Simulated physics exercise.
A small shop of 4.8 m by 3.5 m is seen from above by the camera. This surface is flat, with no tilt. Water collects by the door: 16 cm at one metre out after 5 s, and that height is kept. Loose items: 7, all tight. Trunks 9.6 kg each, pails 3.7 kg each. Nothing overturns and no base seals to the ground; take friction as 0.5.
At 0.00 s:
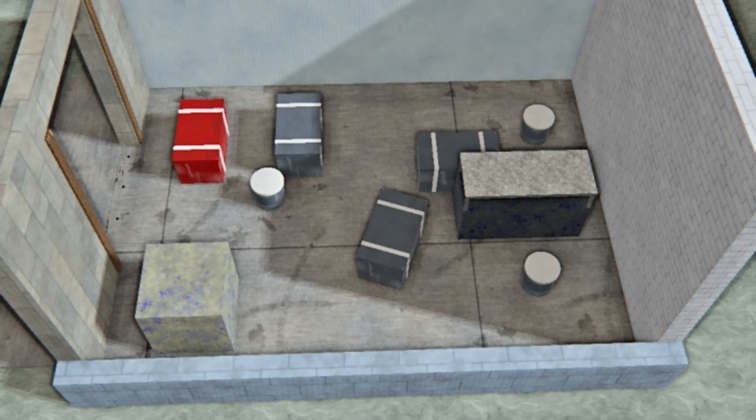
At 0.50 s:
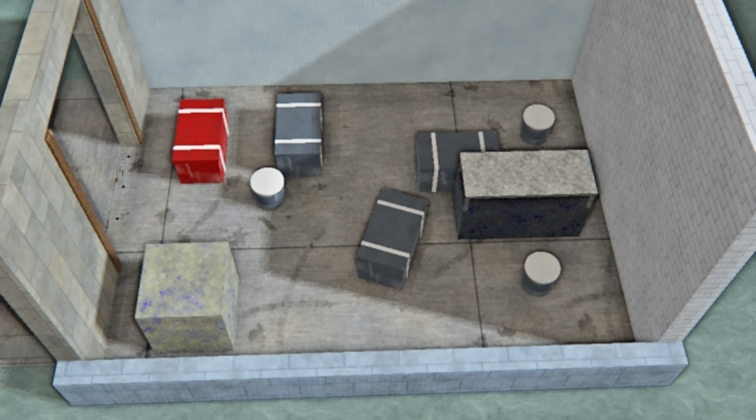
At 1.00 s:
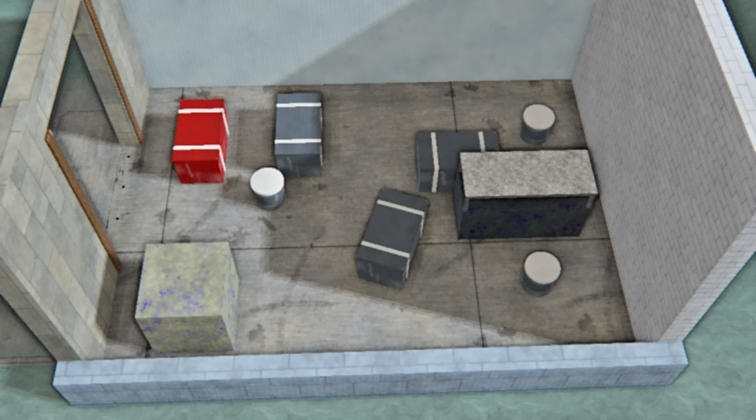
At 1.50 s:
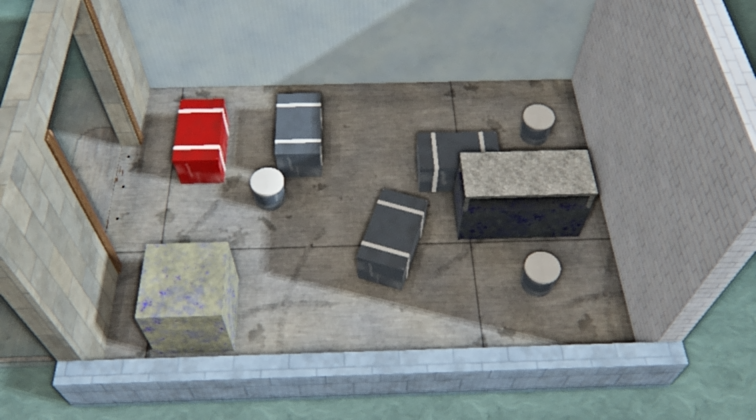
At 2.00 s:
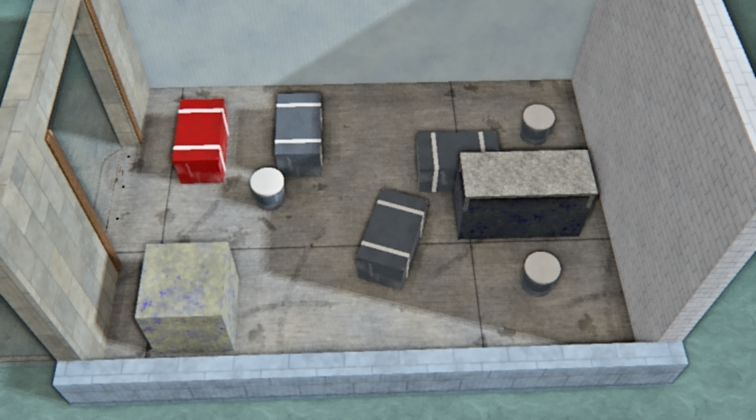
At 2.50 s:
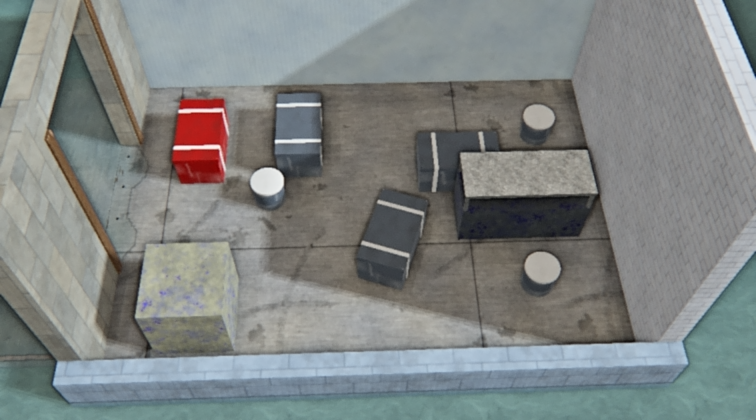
Shallow, blue-green water first spreads over the ground outside a small walled room seen from above, then creeps in through the doorway on the left and across the nearby floor. Inside, the red trunk, dark trunks, pale-topped pails and large blocks all stay still.
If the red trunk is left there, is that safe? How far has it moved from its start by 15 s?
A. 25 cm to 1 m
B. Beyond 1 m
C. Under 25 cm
B, beyond 1 m.
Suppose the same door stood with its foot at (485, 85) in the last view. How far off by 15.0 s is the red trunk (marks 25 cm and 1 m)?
By then the red trunk has been carried a long way.
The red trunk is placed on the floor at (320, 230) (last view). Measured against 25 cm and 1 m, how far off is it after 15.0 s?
Well, it gets shoved far.
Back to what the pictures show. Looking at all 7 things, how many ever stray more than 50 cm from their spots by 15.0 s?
7 in all.
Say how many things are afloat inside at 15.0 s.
Answer: 7.
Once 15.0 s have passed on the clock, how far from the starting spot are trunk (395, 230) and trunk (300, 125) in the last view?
Net displacement, in order: 140 cm; 250 cm.
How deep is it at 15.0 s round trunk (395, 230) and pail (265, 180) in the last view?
First roughly 11 cm, second roughly 11 cm.
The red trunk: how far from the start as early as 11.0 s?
About 300 cm.
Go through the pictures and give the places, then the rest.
The first frame shows the red trunk at (199, 129) rests on the ground; 0.0 m2 under water; 0 of 7 have shifted.
The second frame shows the red trunk at (199, 129) rests on the ground; water covers 0.0 m2; 0 of 7 have shifted.
The third frame shows the red trunk at (199, 129), on the bottom; 0.0 m2 under water; 0 of 7 have shifted.
The fourth frame shows the red trunk at (199, 129), on the bottom; 0.0 m2 under water; 0 of 7 have shifted.
The fifth frame shows the red trunk at (199, 129) rests on the ground; 0.0 m2 under water; 0 of 7 have shifted.
The sixth frame shows the red trunk at (199, 129) rests on the ground; water covers 0.0 m2; 0 of 7 have shifted.
After 3.5 s the red trunk is near (199, 129), 0.0 m from its start, aground; 0 afloat.
After 6.8 s the red trunk is near (296, 77), 1.2 m from its start, afloat; 3 afloat.
After 11.0 s the red trunk is near (471, 91), 2.8 m from its start, afloat; 7 afloat.
After 15.0 s the red trunk is near (391, 128), 1.9 m from its start, afloat; 7 afloat.
